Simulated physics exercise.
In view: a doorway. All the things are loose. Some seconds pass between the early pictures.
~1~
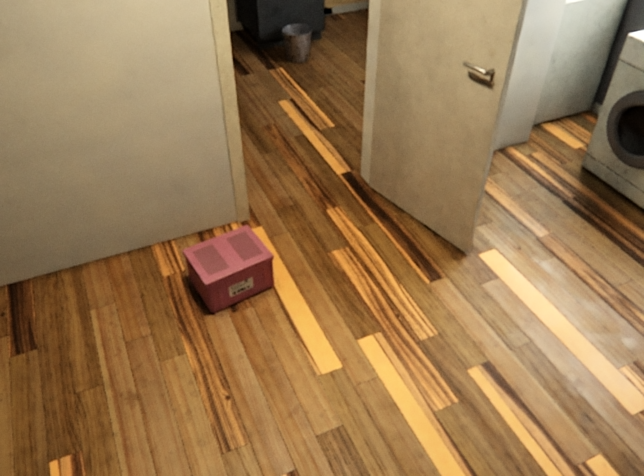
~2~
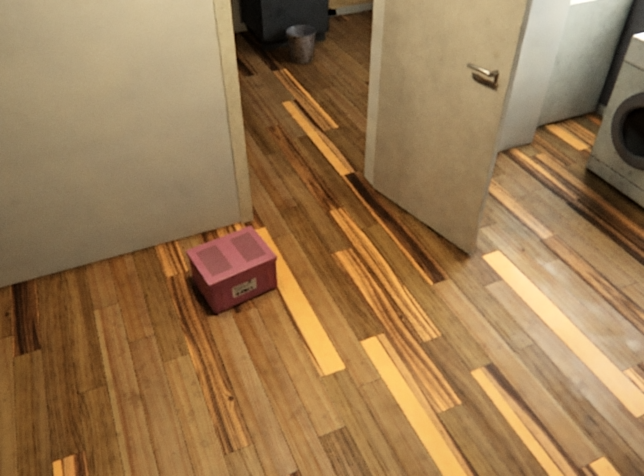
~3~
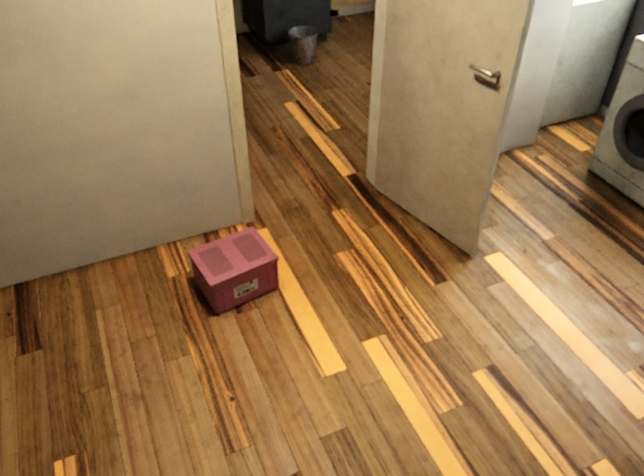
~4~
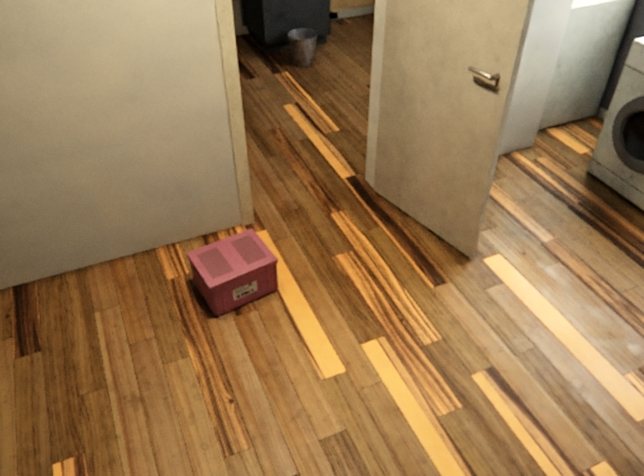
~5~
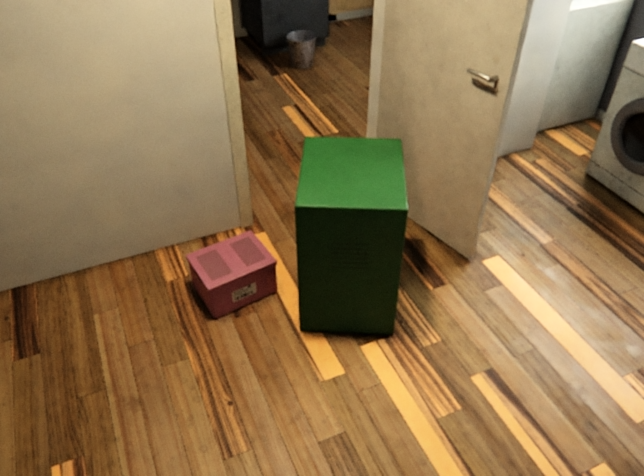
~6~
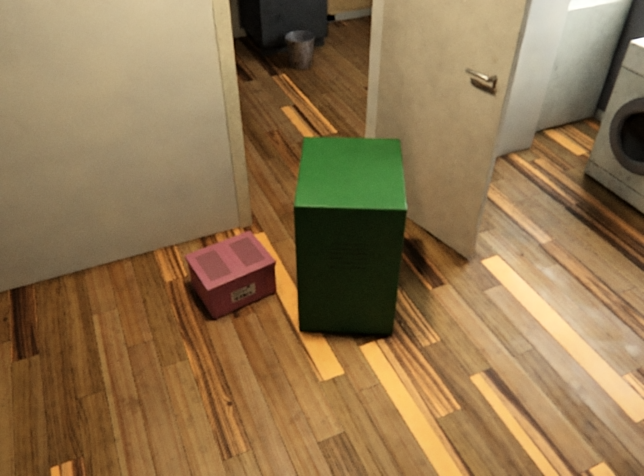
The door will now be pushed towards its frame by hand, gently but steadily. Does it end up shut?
As it turns out, it is blocked.
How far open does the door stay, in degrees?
About 70°.
Then, 0.40 s later than the last frame, open by 98°.
Then, 0.60 s later than the last frame, open by 91°.
Then, 0.80 s later than the last frame, open by 82°.
Then, 1.00 s later than the last frame, open by 73°.
When it is over, open by 72°; both as before. End places, in pixels of the last picture, green appliance near (348, 237).
